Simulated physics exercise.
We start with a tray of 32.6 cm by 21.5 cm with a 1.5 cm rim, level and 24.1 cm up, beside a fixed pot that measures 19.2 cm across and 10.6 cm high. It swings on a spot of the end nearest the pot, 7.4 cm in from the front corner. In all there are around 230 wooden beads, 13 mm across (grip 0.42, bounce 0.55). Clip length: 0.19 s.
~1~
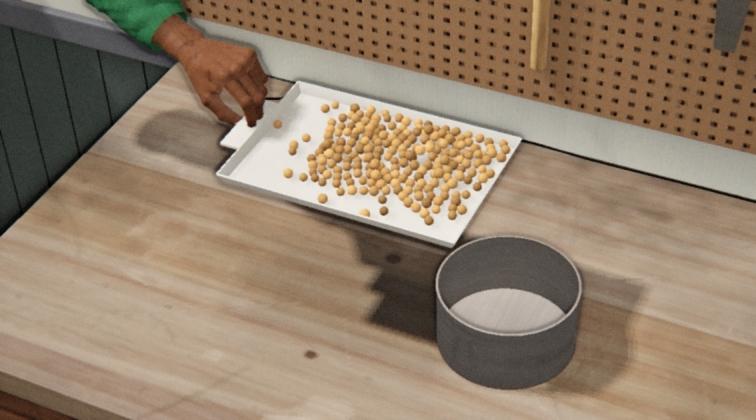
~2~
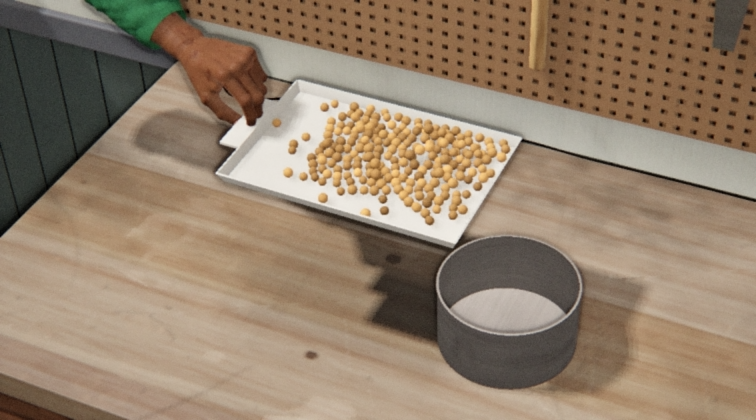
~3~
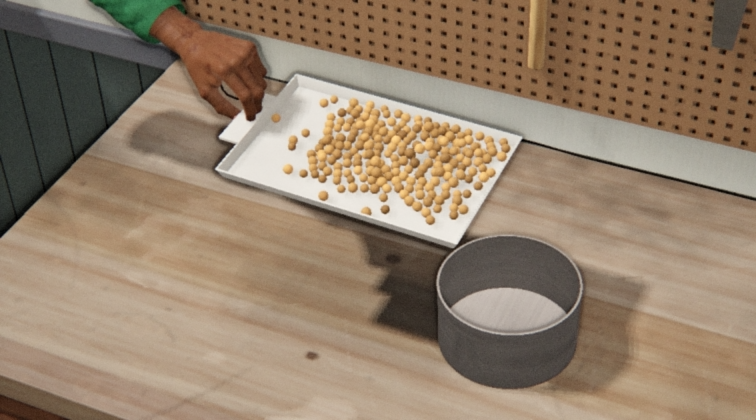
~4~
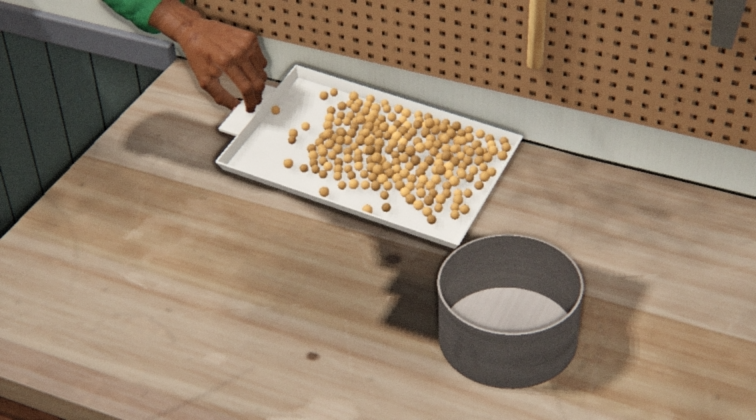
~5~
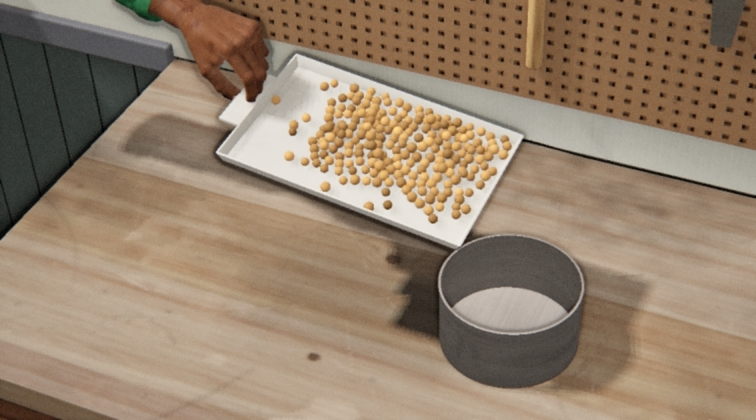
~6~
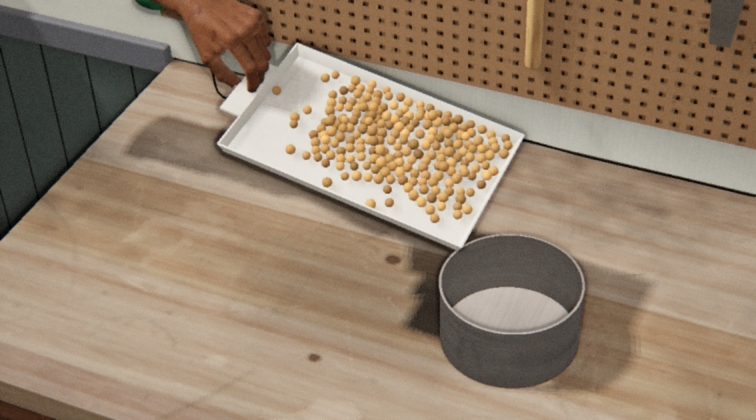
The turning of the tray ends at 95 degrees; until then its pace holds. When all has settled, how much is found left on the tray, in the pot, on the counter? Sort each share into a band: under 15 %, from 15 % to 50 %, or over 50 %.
Left on the tray: Under 15 %; pot: Over 50 %; counter: From 15 % to 50 %.
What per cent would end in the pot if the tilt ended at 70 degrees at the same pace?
Then about 65 per cent.
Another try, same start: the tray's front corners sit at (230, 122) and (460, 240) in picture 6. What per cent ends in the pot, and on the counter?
You'd end with pot at 60 and counter at 40.
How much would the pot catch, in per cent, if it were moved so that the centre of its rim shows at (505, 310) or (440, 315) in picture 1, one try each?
Roughly 80 per cent, then 40 per cent.
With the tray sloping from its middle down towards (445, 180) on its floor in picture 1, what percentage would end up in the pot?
65 %.
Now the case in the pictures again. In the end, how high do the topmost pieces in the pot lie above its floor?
I'd say near 3.0 centimetres.
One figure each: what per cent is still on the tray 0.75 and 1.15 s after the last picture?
About 30, 0.
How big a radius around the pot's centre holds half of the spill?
Distance: Some 26 cm.
Then, 0.45 s after the last picture, tilt 52 degrees; the tray holds 90 %, the pot 0 %.
Then, 0.75 s after the last picture, tilt 78 degrees; the tray holds 30 %, the pot 30 %.
Then, 1.15 s after the last picture, tilt 95 degrees; the tray holds 0 %, the pot 70 %.
In the end, tray 0 %, pot 70 %, counter 30 %.
